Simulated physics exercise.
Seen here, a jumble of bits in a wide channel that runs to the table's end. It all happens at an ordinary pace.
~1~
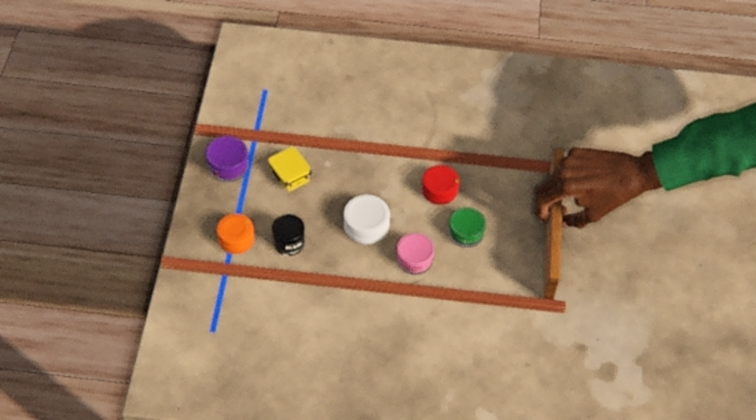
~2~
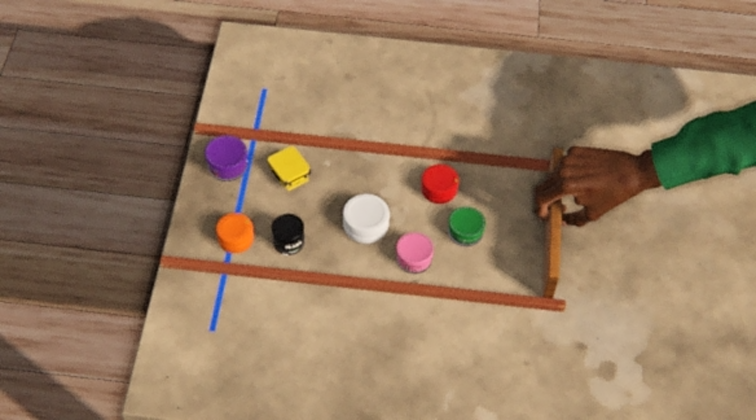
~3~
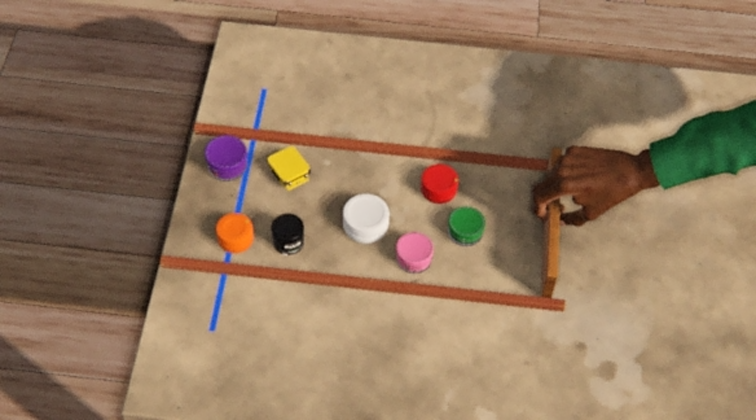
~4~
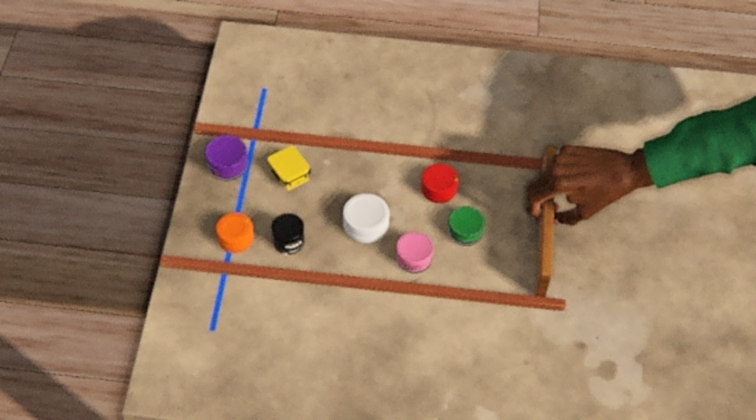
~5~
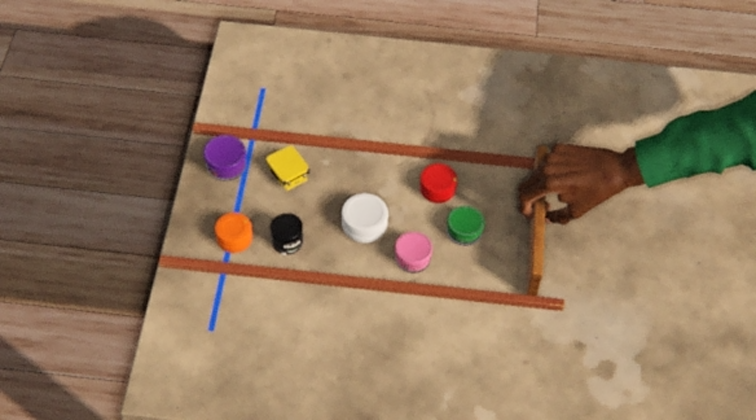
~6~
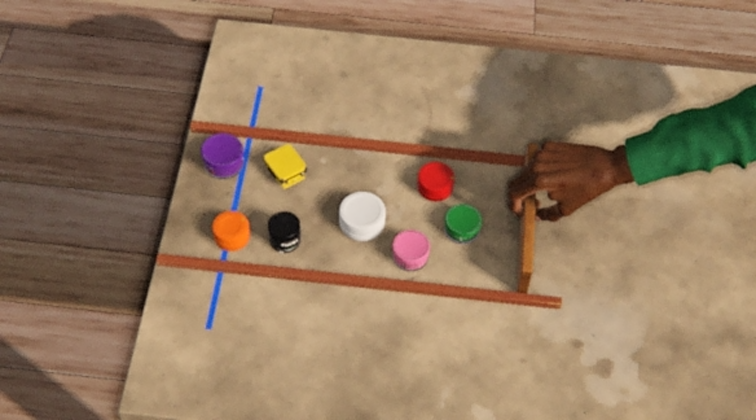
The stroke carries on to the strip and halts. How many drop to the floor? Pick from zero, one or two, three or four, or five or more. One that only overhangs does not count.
The number that fall off is one or two.
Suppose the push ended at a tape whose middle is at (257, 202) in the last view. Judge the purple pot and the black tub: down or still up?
The purple pot is lost, the black tub does not fall.
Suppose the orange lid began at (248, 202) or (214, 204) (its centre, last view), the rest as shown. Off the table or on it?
The orange lid comes down; drops off.
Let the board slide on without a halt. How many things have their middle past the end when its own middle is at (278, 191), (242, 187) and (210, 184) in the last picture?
Past the end: 0, 1 and 4.
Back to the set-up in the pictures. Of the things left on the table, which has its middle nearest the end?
The orange lid.
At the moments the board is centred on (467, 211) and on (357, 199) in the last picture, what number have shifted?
At the one place 1, at the other 5.
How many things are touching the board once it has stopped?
3 of them.
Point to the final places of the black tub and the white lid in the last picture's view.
The black tub stops around (194, 241); the white lid around (180, 200).
Soon after, none off yet; purple pot at rest near (223, 157); orange lid at rest near (231, 231); yellow case at rest near (285, 167).
Then, none off yet; purple pot at rest near (223, 157); orange lid at rest near (231, 231); yellow case moving near (275, 167).
At rest, the number that fall off is one or two; fallen, purple pot.
